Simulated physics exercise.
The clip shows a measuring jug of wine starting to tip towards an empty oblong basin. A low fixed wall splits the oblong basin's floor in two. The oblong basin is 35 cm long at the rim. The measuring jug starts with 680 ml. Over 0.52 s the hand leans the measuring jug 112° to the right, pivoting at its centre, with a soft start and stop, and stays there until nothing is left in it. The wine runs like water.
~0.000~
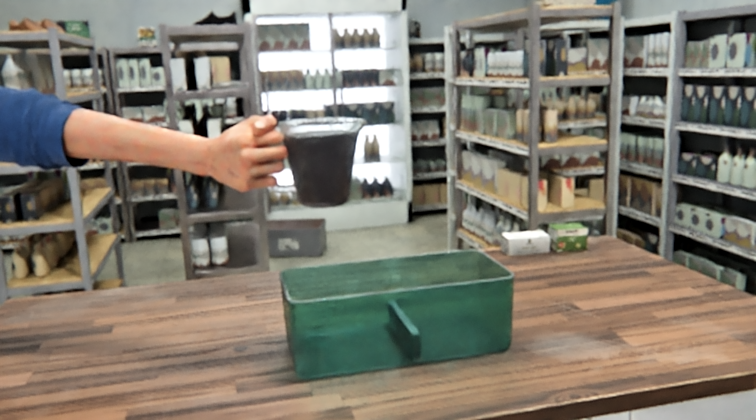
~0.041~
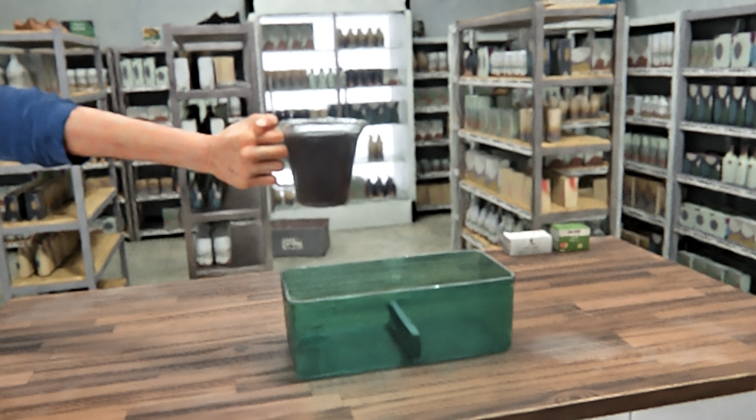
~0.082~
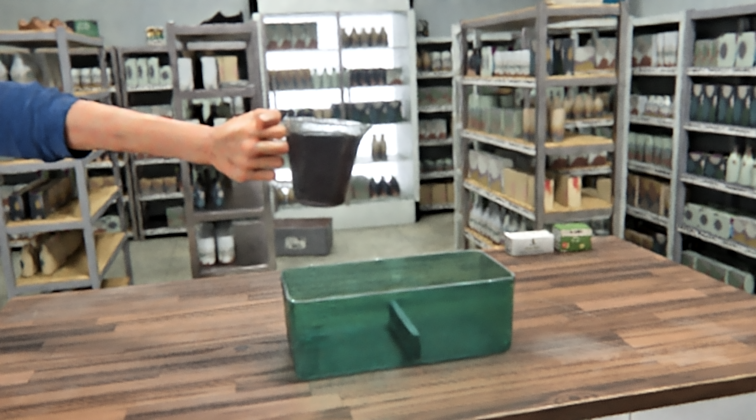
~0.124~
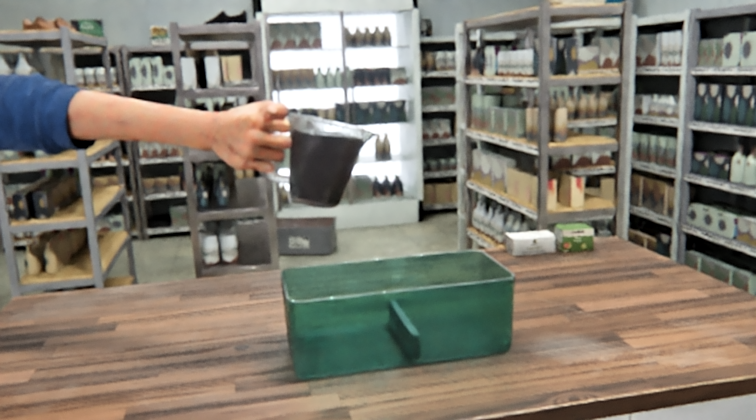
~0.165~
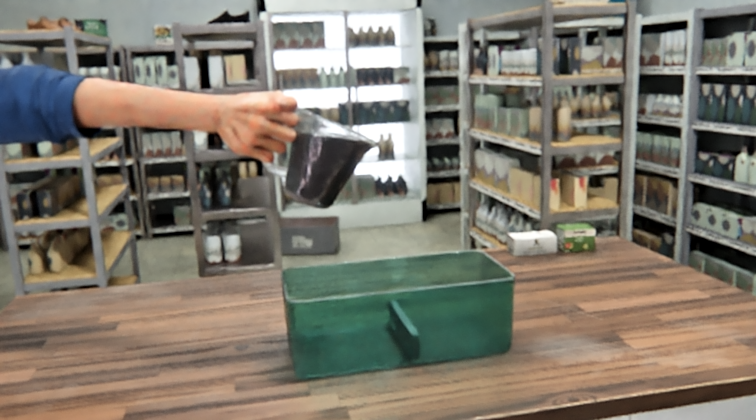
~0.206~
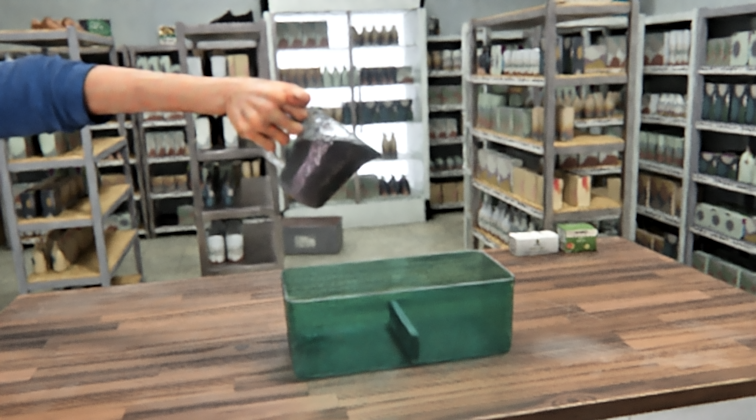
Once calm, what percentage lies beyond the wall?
About 64 per cent.
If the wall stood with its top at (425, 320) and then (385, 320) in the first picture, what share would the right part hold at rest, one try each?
In turn about 25 and 90 per cent.
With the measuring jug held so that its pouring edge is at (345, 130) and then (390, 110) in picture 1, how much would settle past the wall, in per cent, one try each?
First 25, then 85 per cent.
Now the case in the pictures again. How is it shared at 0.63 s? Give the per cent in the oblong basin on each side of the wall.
Left about 24, right about 54.
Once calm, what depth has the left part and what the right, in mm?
Some 8 mm on the left and 18 mm on the right.
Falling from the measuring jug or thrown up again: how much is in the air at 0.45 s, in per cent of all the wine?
About 40 per cent.
After 0.45 s the tilt is 107° and 37 per cent is still to pour, 0 is left of the wall and 22 right of it.
After 0.63 s the tilt is 112° and 4 per cent is still to pour, 24 is left of the wall and 54 right of it.
After 0.82 s the tilt is 112° and 0 per cent is still to pour, 29 is left of the wall and 63 right of it.
After 1.02 s the tilt is 112° and 0 per cent is still to pour, 30 is left of the wall and 64 right of it.
In the end 30 per cent lies left of the wall, 64 right of it and 6 outside.
